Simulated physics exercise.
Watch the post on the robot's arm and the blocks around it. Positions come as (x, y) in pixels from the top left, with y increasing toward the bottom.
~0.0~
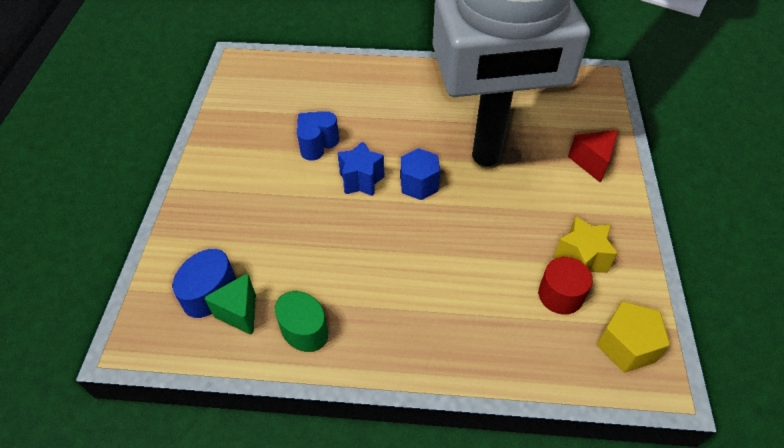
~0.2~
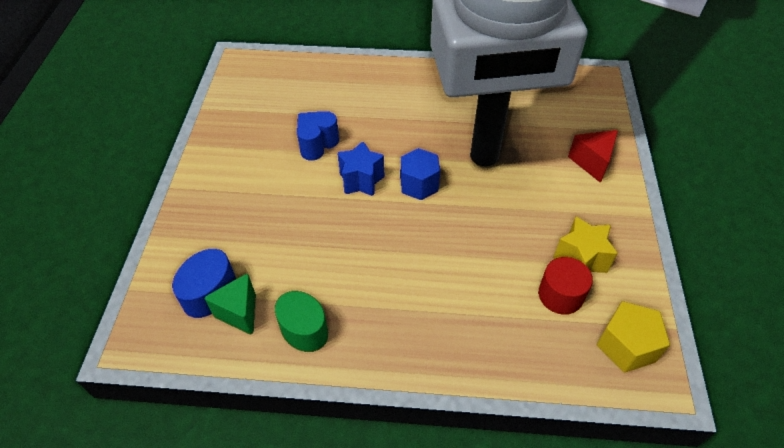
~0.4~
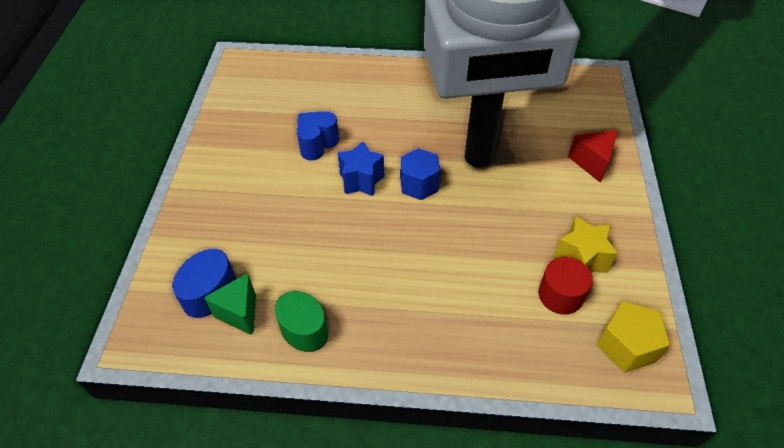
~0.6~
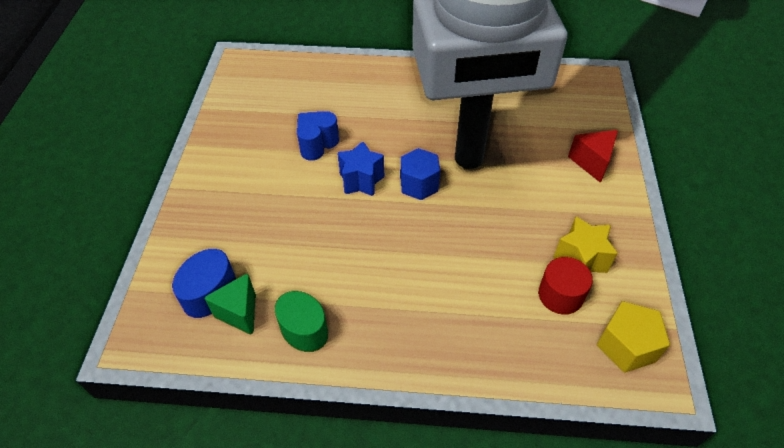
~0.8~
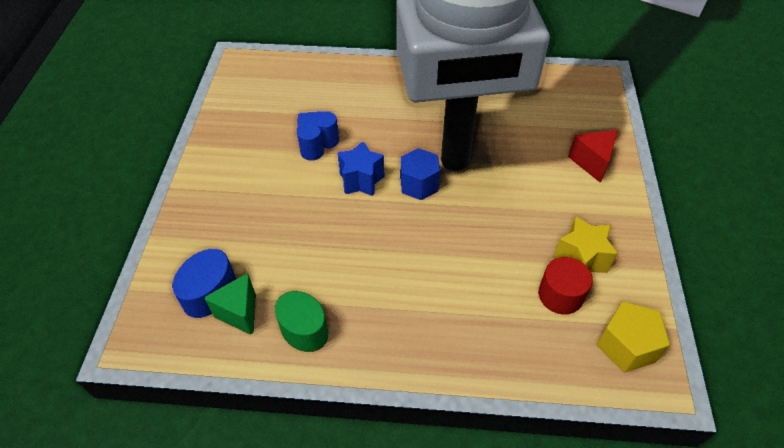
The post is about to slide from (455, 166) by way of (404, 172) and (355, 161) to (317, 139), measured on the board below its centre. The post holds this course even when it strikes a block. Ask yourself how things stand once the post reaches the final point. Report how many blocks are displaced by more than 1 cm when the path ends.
Blocks displaced: At least 3.
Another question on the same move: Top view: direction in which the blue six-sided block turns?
Anticlockwise, looking down.
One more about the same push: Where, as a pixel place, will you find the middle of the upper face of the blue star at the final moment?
(328, 162)
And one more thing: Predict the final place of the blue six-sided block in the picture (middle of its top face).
I'd expect the centre of its top face to be at (392, 176).
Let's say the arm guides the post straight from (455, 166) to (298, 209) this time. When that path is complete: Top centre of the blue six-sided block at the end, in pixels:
I predict (373, 194).
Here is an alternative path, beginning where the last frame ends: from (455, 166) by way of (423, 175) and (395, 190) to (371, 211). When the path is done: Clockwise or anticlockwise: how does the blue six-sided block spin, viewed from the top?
It spins anti-clockwise.
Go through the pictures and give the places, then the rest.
The first picture shows lower end of the post at (486, 156), tops of blocks, blue heart block at (314, 123), blue star at (360, 159), blue six-sided block at (420, 163).
The second picture shows post at (484, 156), blocks as before.
The third picture shows post at (479, 157), blocks as before.
The fourth picture shows post at (469, 159), blocks as before.
The fifth picture shows post at (455, 161), blue heart block at (314, 123), blue star at (360, 159), blue six-sided block at (420, 163).
What follows on the original path. One third of the way, post at (403, 166); blue six-sided block at (395, 175), turned 60° anticlockwise.
Two thirds of the way, post at (354, 155); blue star at (328, 162), turned 50° anticlockwise; blue six-sided block at (392, 176), turned 70° anticlockwise.
At the end, post at (316, 134); blue heart block at (287, 112), turned 25° anticlockwise; blue star at (328, 162), turned 50° anticlockwise; blue six-sided block at (392, 176), turned 70° anticlockwise.
